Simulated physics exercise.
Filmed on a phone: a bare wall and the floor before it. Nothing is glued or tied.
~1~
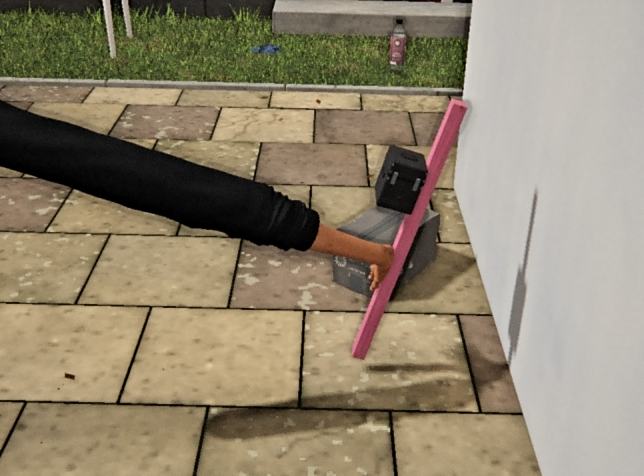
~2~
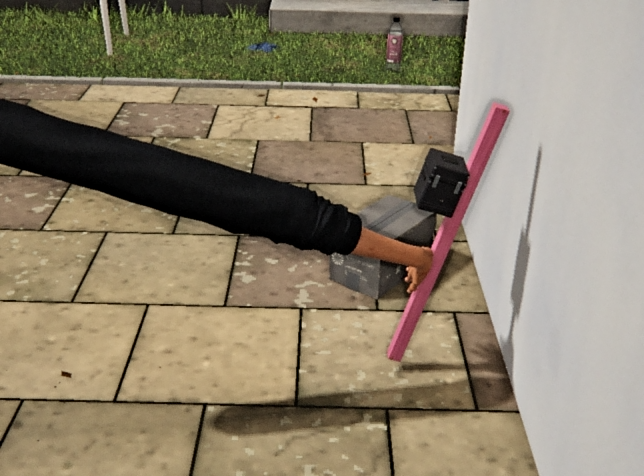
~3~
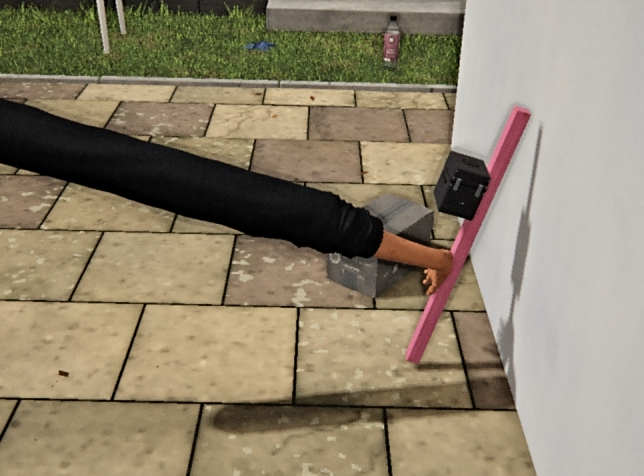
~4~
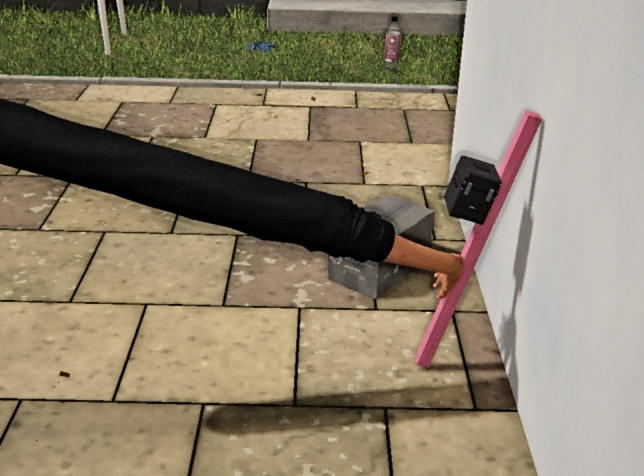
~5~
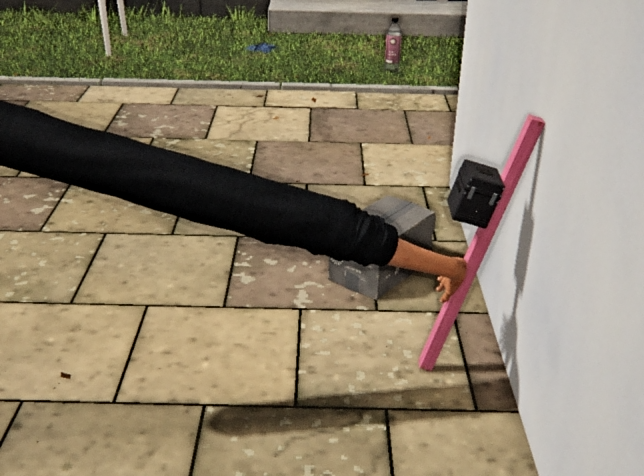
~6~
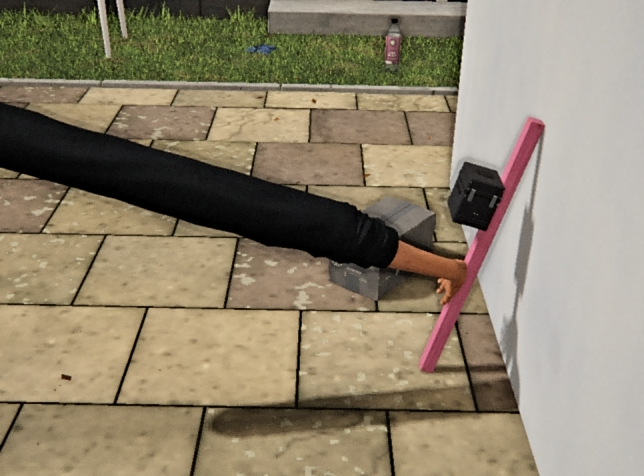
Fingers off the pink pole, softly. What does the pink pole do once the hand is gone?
It holds.
Then, 0.40 s on from there, no change.
Then, 0.90 s on from there, pink pole resting near (477, 254).
In the end, both unmoved. At the end, from the last picture's camera, pink pole near (477, 254). The pole remains leaning.
